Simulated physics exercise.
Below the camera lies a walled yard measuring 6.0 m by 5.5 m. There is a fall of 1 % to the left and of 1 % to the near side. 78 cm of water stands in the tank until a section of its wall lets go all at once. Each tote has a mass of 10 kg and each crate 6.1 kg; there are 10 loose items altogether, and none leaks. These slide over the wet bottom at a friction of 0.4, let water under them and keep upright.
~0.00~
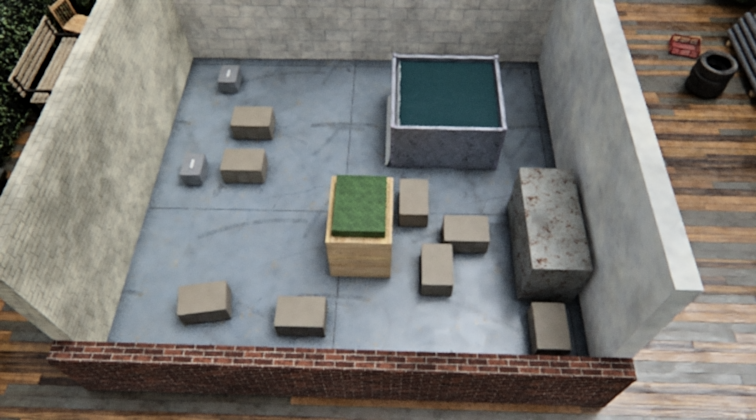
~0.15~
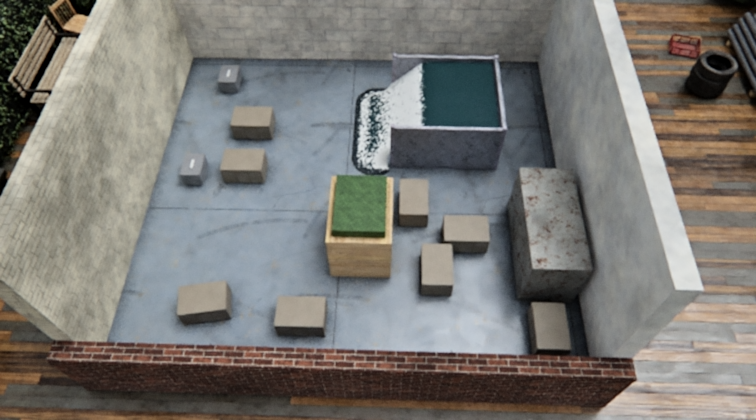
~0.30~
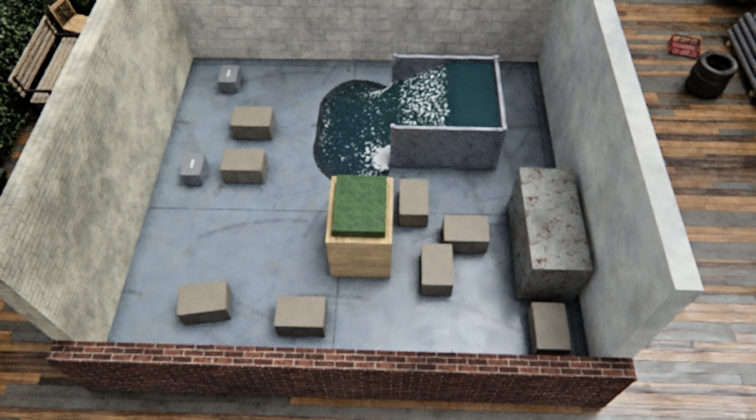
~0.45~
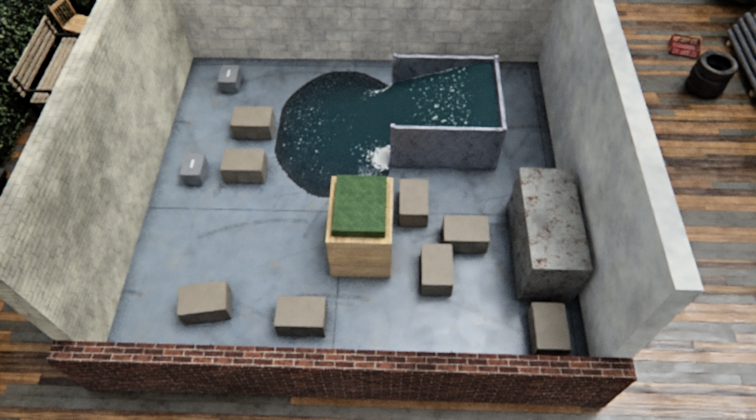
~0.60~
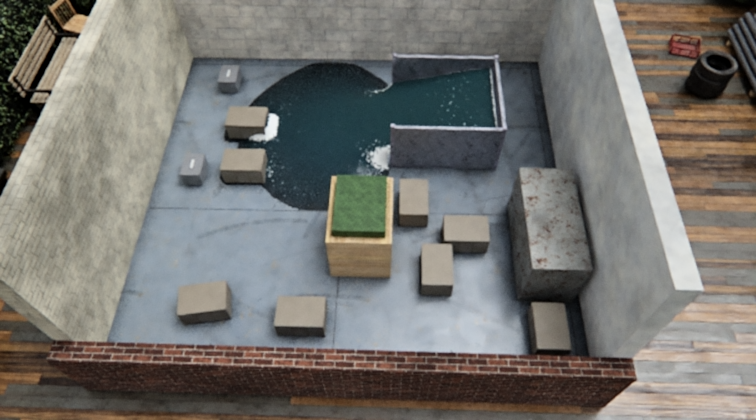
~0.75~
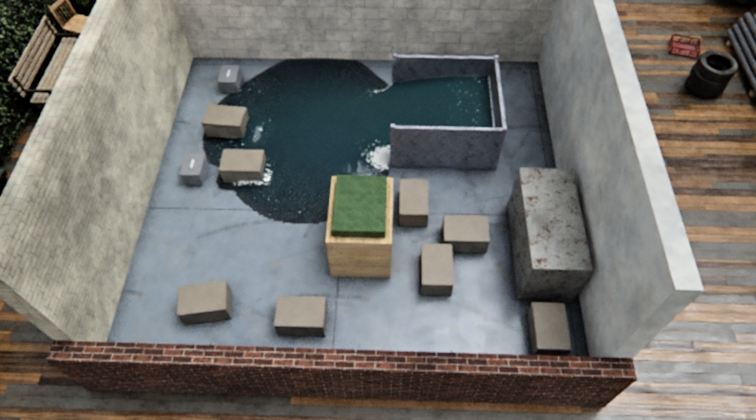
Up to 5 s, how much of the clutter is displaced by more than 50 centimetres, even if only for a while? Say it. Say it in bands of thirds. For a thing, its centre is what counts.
The fraction lands in the middle third.
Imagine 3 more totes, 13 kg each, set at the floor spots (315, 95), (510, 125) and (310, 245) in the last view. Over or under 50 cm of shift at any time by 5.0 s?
In the order asked: Farther than that, not as far, not as far.
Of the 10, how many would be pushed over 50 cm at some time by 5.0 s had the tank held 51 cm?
Then it comes to 6.
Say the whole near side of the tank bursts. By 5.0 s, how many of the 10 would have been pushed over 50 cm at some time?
Result: 8.
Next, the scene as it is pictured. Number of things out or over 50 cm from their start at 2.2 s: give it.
By that time the total stands at 4.
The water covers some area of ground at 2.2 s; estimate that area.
17 m2.
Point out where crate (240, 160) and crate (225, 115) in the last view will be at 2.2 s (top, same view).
(153, 255) and (181, 101), roughly.
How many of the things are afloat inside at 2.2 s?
It comes to 4.
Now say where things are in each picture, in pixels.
The first frame shows a crate at (252, 116), on the bottom; a crate at (243, 159), on the bottom; 2.1 m2 under water; 0 of 10 have shifted.
The second frame shows a crate at (252, 116), on the bottom; a crate at (243, 159), on the bottom; water covers 3.1 m2; 0 of 10 have shifted.
The third frame shows a crate at (252, 116) rests on the ground; a crate at (243, 159) rests on the ground; 4.3 m2 under water; 0 of 10 have shifted.
The fourth frame shows a crate at (252, 116) rests on the ground; a crate at (243, 159) rests on the ground; 5.9 m2 under water; 0 of 10 have shifted.
The fifth frame shows a crate at (246, 116), on the bottom, 8 cm from its start; a crate at (243, 159) rests on the ground; 7.7 m2 under water; 1 of 10 have shifted.
The sixth frame shows a crate at (224, 115), on the bottom, 42 cm from its start; a crate at (242, 160), on the bottom; water covers 9.7 m2; 1 of 10 have shifted.
After 1.1 s 1 of 10 are over 50 cm from their spots; 2 afloat.
After 2.2 s 4 of 10 are over 50 cm from their spots; 4 afloat.
After 3.5 s 5 of 10 are over 50 cm from their spots; 5 afloat.
After 5.0 s 6 of 10 are over 50 cm from their spots, and 6 have been at some point; 6 afloat.
